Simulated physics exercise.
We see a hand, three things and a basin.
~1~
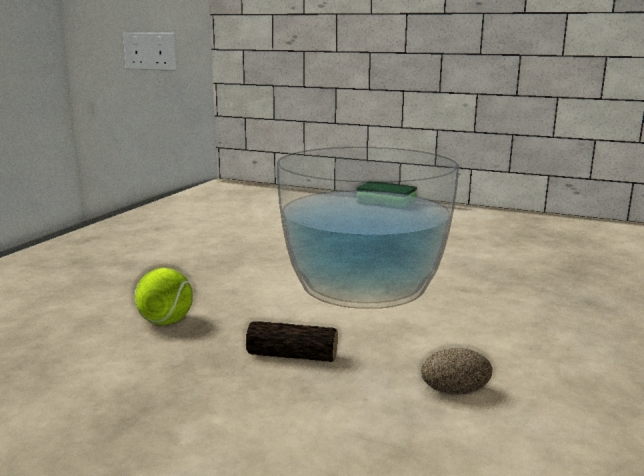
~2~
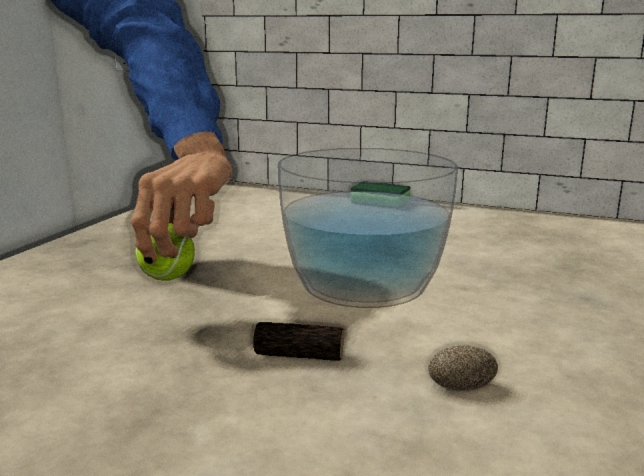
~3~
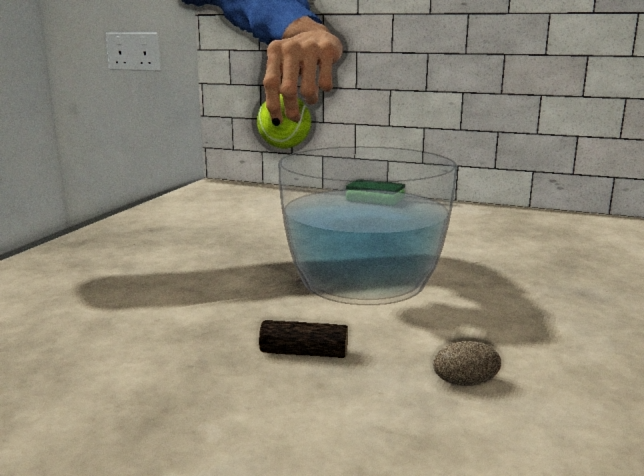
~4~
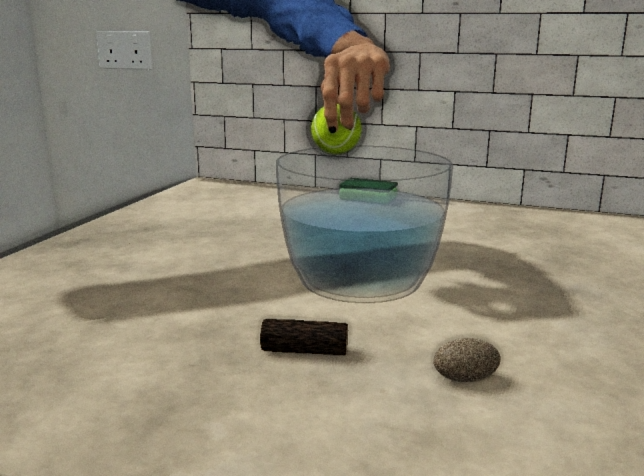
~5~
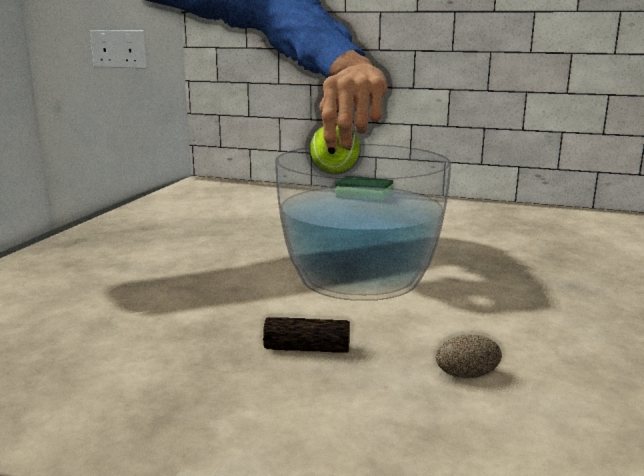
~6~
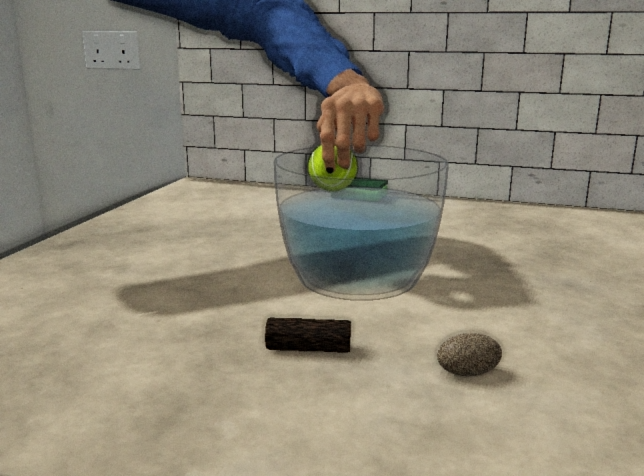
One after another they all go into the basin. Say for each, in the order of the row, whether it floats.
From the left: It floats, it floats, it sinks.
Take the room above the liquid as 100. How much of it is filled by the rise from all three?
Roughly 8 per cent.
Next, the tennis ball rides on the surface.
After that, the piece of branch rides on the surface.
Finally, the stone sinks; afloat, tennis ball and piece of branch.
